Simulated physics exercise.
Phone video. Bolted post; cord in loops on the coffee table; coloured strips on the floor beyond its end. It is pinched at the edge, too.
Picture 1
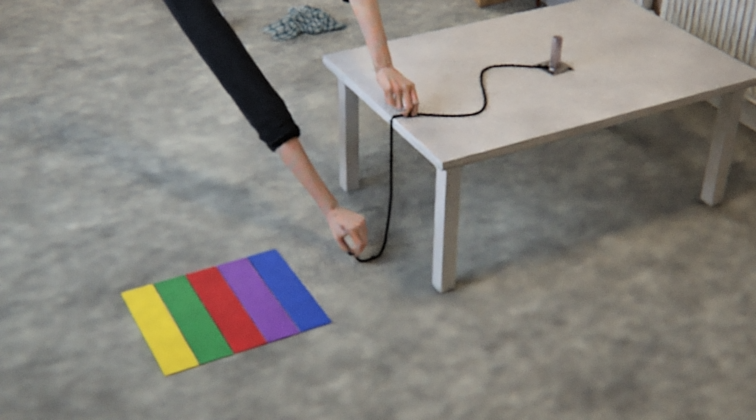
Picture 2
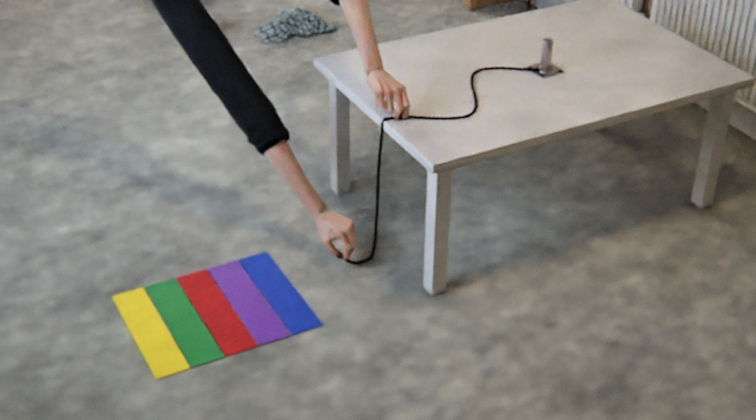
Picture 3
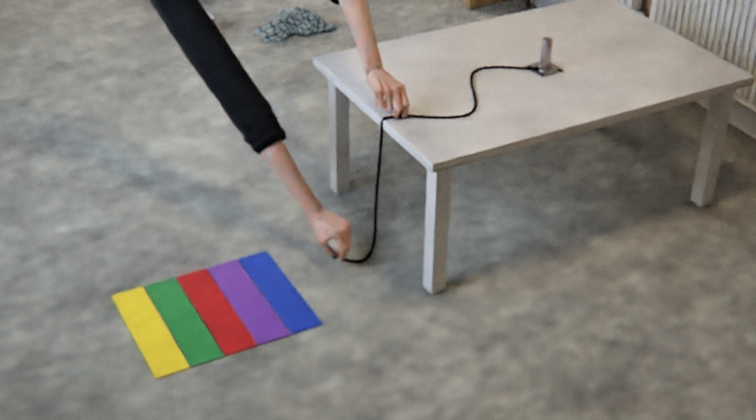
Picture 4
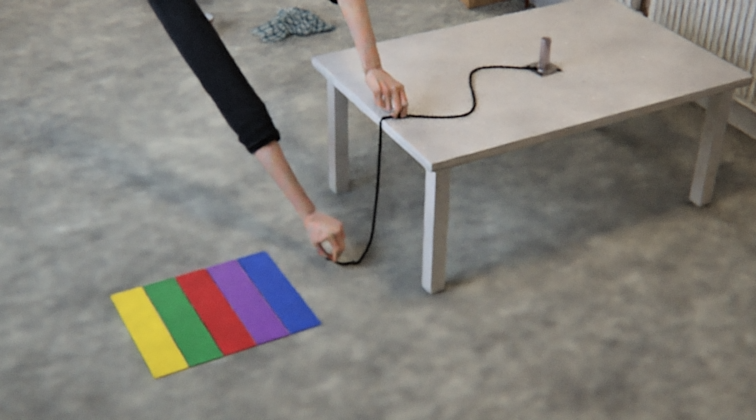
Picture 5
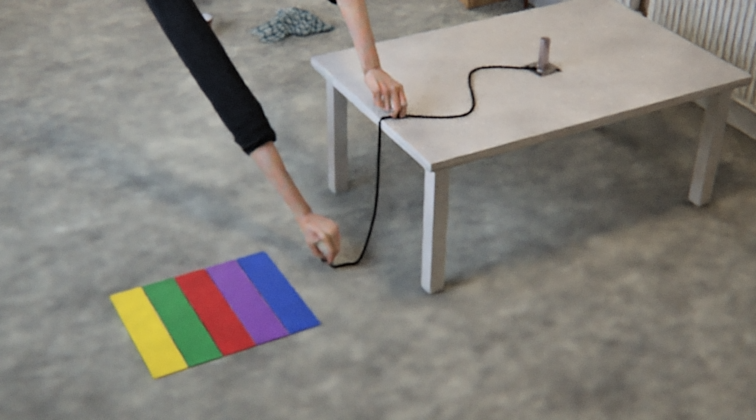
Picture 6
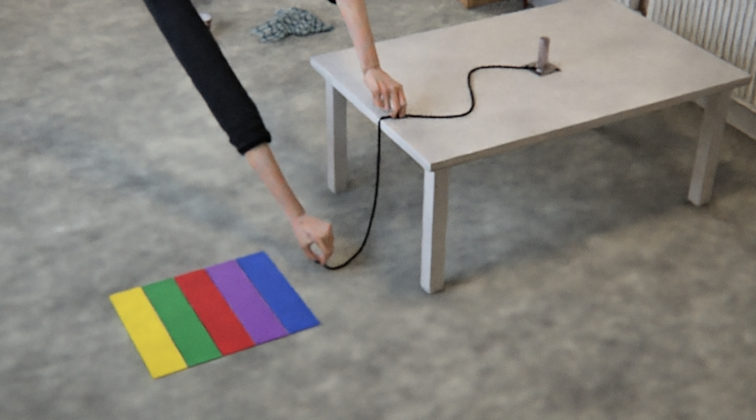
The video shows a black cord running across a pale table and over its edge, pinched there by one hand, while another hand holds its lower end near the floor and moves it slightly left toward coloured strips.
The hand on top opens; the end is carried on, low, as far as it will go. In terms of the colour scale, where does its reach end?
At green.
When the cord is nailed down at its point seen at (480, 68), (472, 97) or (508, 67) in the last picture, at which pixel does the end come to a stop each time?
That would be (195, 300) for the first, (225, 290) for the second and (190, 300) for the third.
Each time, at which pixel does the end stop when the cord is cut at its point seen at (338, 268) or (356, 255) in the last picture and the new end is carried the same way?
Try one: (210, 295); try two: (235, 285).
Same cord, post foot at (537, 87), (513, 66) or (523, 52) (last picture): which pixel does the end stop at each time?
Near (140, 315); near (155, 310); near (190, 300).
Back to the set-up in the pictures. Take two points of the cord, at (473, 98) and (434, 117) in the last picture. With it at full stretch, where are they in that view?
(434, 101) and (376, 123), roughly.
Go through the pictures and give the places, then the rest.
The first frame shows end (354, 254); blue (306, 313); purple (274, 323); red (242, 333); green (208, 344); yellow (173, 355).
The second frame shows end (343, 257); cord through (507, 68) (473, 87) (463, 117) (390, 119) (378, 182) (375, 239).
The third frame shows end (339, 257).
The fourth frame shows end (332, 259); cord through (505, 67) (471, 86) (462, 116) (388, 117) (378, 180) (371, 238).
The fifth frame shows end (327, 260).
The sixth frame shows end (321, 262); cord through (504, 67) (470, 86) (460, 115) (387, 117) (377, 180) (366, 239).
Soon after, end near (240, 286); over purple.
After that, end near (201, 298); over red.
At the stop, end near (178, 305); over green. It halts on the green strip.
